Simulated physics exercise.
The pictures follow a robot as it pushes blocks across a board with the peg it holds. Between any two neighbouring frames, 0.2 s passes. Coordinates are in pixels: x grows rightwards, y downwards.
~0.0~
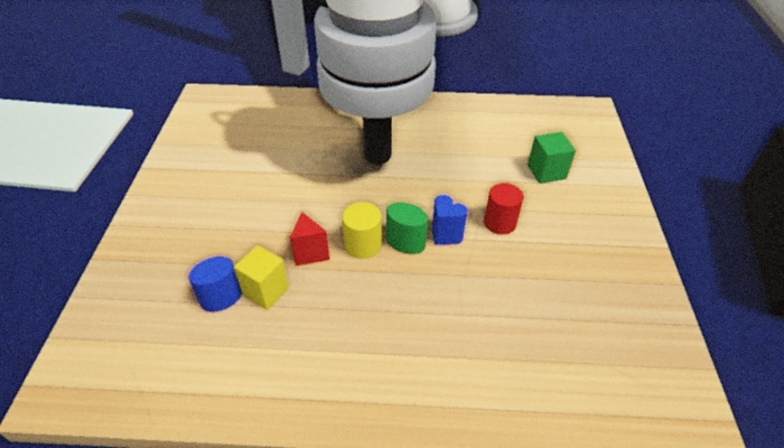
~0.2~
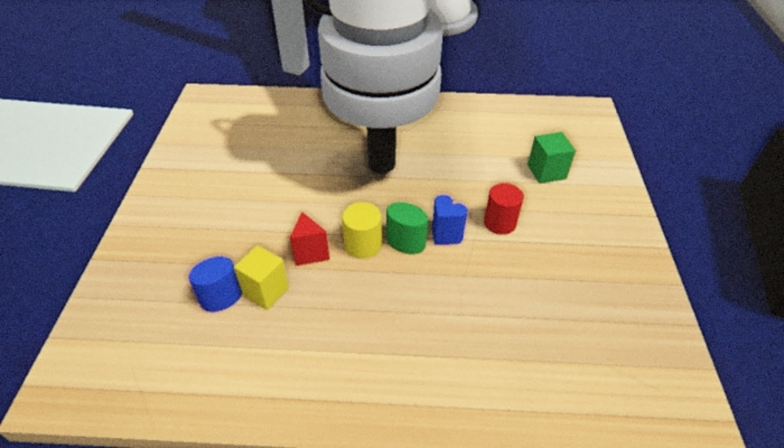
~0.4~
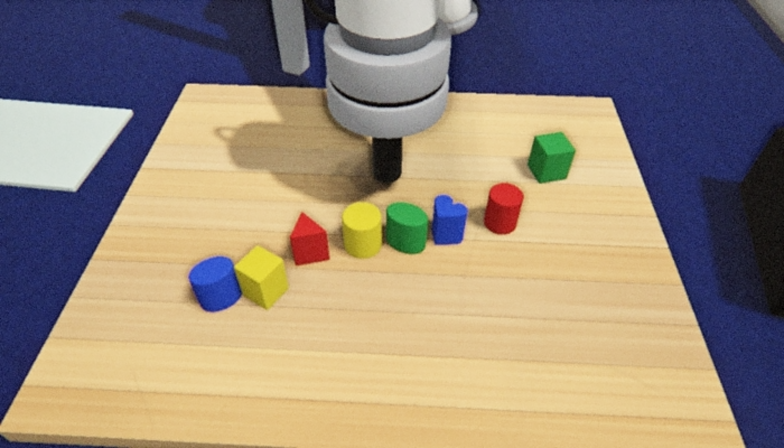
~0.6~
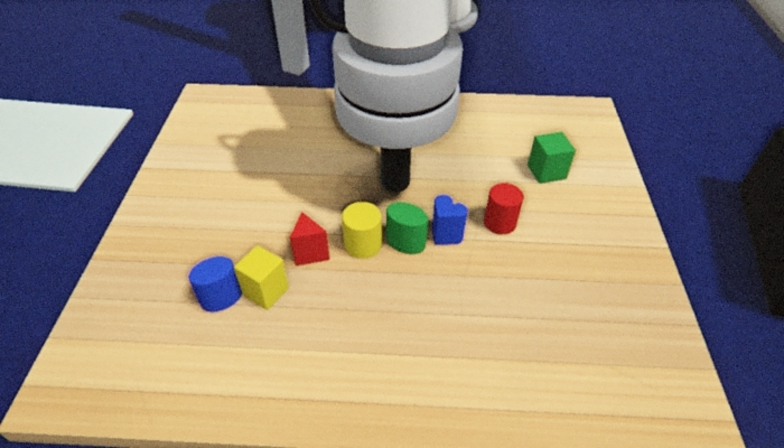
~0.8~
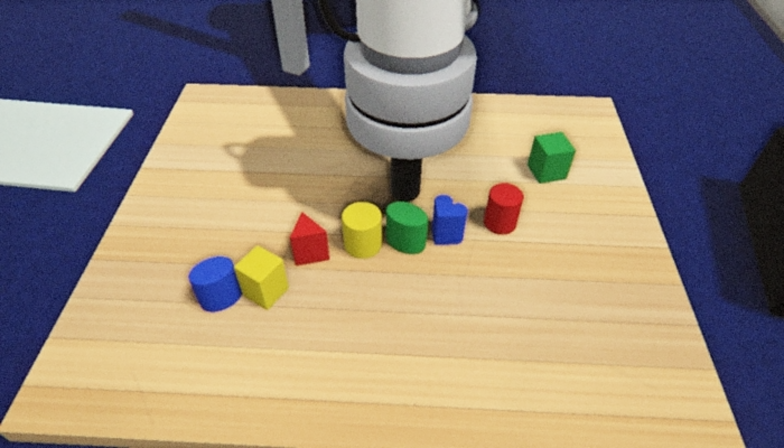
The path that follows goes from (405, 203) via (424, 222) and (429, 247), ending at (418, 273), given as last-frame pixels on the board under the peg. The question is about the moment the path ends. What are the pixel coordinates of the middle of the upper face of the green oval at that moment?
It is going to be at (388, 234).
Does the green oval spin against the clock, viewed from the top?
No, that is not what happens.
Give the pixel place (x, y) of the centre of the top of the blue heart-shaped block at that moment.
It will likely be found at (468, 225).
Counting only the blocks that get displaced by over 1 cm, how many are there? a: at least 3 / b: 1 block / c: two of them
Correct choice: C.
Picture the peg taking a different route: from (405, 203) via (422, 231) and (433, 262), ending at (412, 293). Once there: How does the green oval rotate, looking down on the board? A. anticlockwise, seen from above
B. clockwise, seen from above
Option B.
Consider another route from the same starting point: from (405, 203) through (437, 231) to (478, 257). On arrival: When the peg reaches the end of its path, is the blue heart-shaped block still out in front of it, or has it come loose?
When the path is over, you would find the blue heart-shaped block still in front of the peg.
What follows on the original path. One third of the way, peg at (425, 213); blue heart-shaped block at (454, 210).
Two thirds of the way, peg at (430, 237); green oval at (401, 226), turned 55° clockwise; blue heart-shaped block at (468, 224), turned 50° anticlockwise.
At the end, peg at (419, 263); yellow cylinder in place; green oval at (388, 234), turned 100° clockwise; blue heart-shaped block at (468, 225), turned 50° anticlockwise.
